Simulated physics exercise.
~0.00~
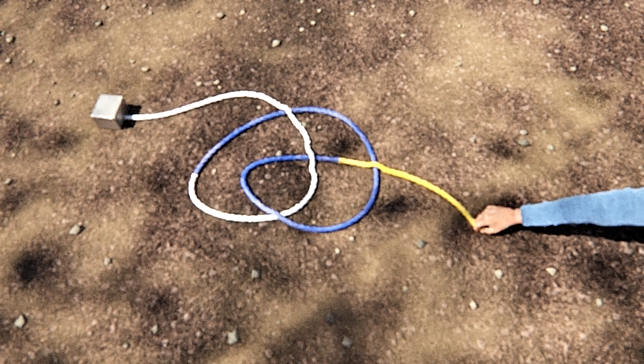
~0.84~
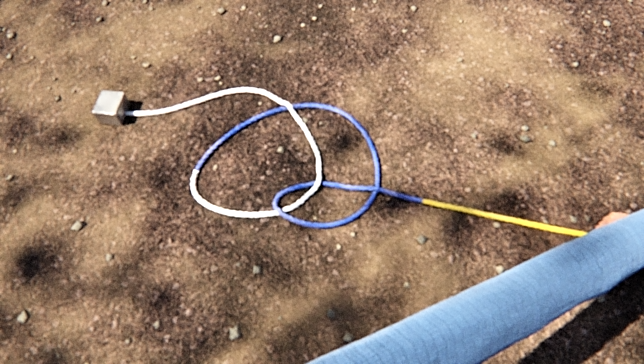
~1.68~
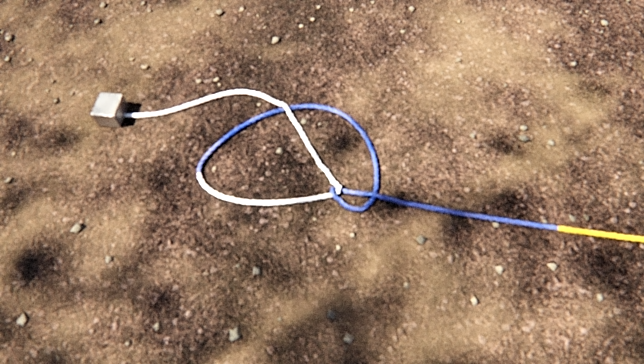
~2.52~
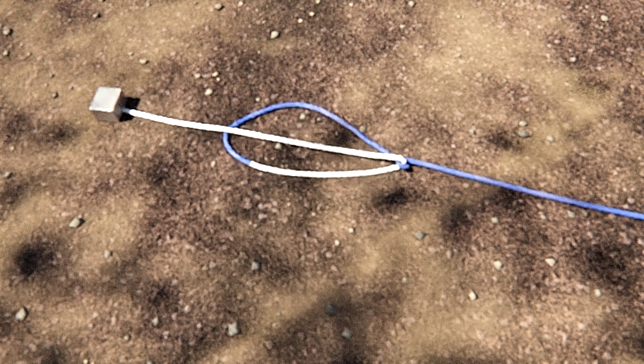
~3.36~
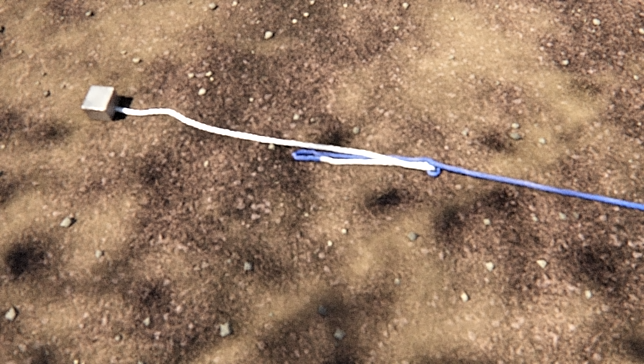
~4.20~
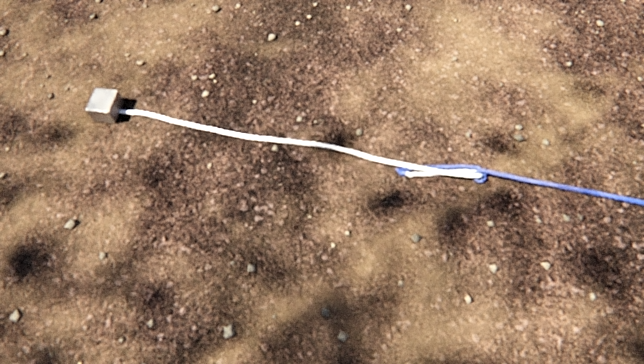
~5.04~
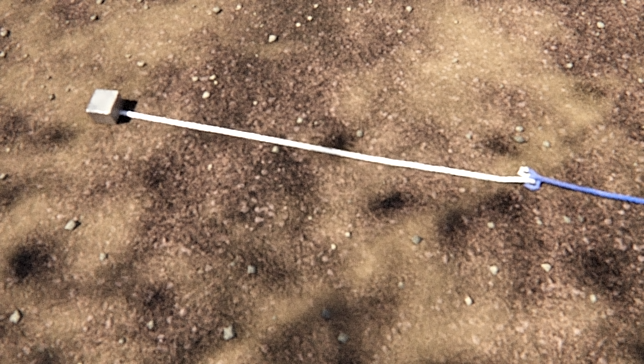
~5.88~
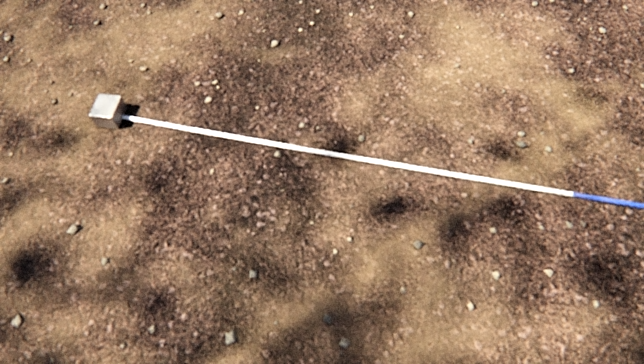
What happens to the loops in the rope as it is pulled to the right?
The loops shrink and then fall away, and the rope ends up straight with no knot left in view.
